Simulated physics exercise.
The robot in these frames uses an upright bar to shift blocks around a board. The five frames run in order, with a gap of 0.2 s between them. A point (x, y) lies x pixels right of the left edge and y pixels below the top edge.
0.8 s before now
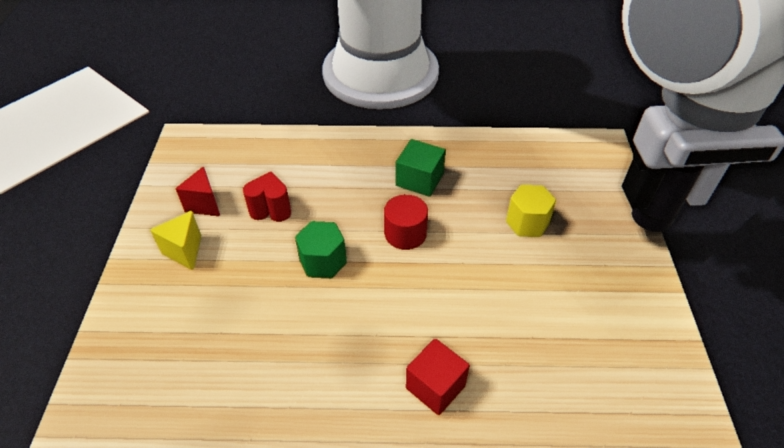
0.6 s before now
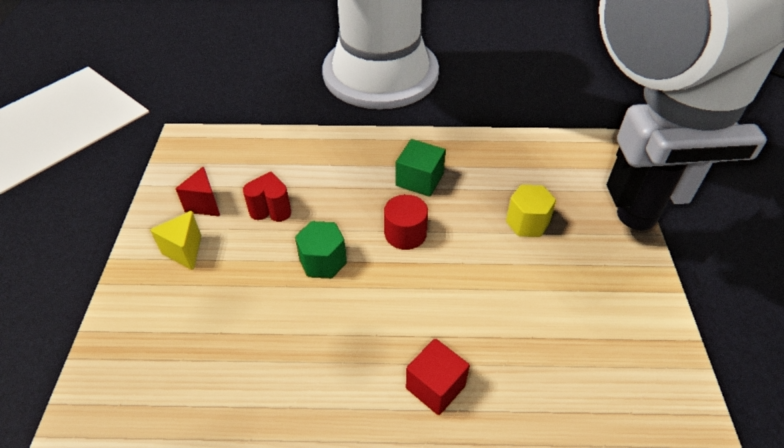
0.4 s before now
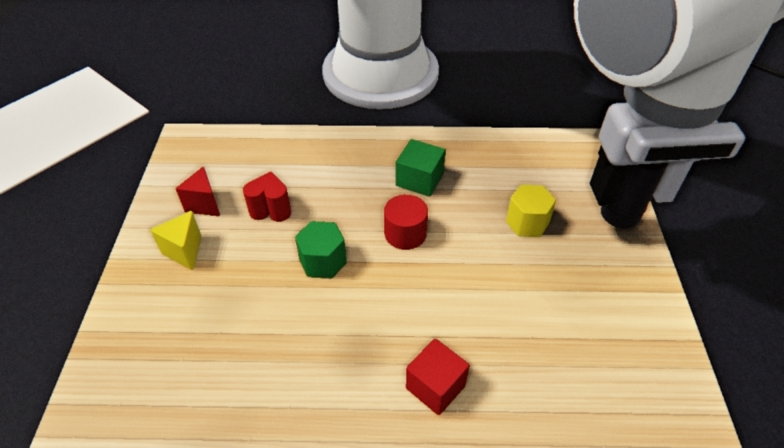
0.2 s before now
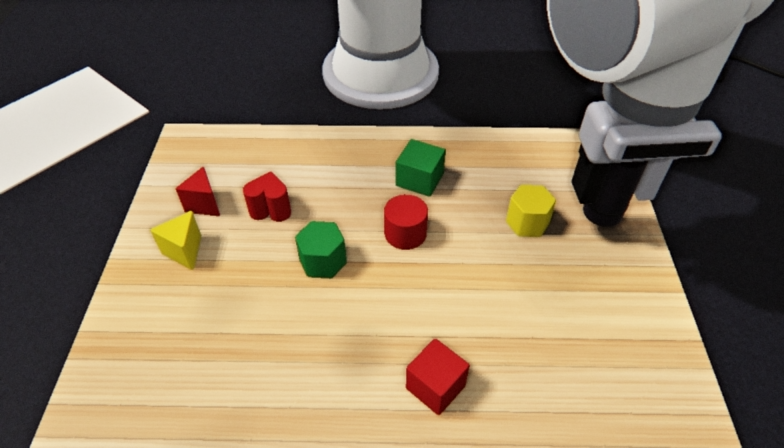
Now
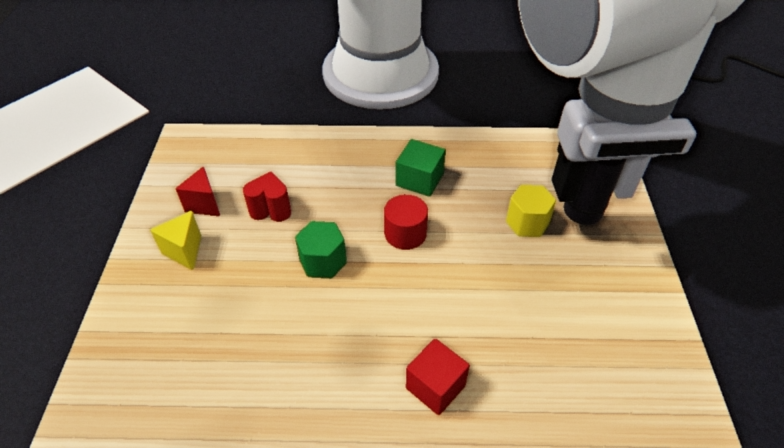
Robot arm sliding its dark upright bar left across a wooden board towards a yellow hexagon, while the coloured blocks stay still.
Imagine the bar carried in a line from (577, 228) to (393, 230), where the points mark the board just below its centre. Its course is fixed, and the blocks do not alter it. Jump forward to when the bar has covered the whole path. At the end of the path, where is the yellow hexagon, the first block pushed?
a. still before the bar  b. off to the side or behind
It's b.
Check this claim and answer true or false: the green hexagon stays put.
It is true.
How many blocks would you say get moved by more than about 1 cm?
Total moved: Three or more.
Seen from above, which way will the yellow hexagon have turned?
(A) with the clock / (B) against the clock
(A)
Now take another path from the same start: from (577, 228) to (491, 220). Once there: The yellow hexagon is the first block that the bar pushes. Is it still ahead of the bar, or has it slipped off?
It stays on the bar's front.
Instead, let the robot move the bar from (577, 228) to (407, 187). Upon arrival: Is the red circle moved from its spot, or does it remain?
The red circle is moved.
The first path, step by step. One third of the way, bar (518, 213); yellow hexagon (479, 193), turned 25° clockwise.
Two thirds of the way, bar (455, 213); green square piece (417, 151); yellow hexagon (432, 182), turned 85° clockwise.
At the end, bar (393, 214); green hexagon still; red circle (352, 213); green square piece (409, 146), turned 35° clockwise; yellow hexagon (399, 178), turned 115° clockwise.
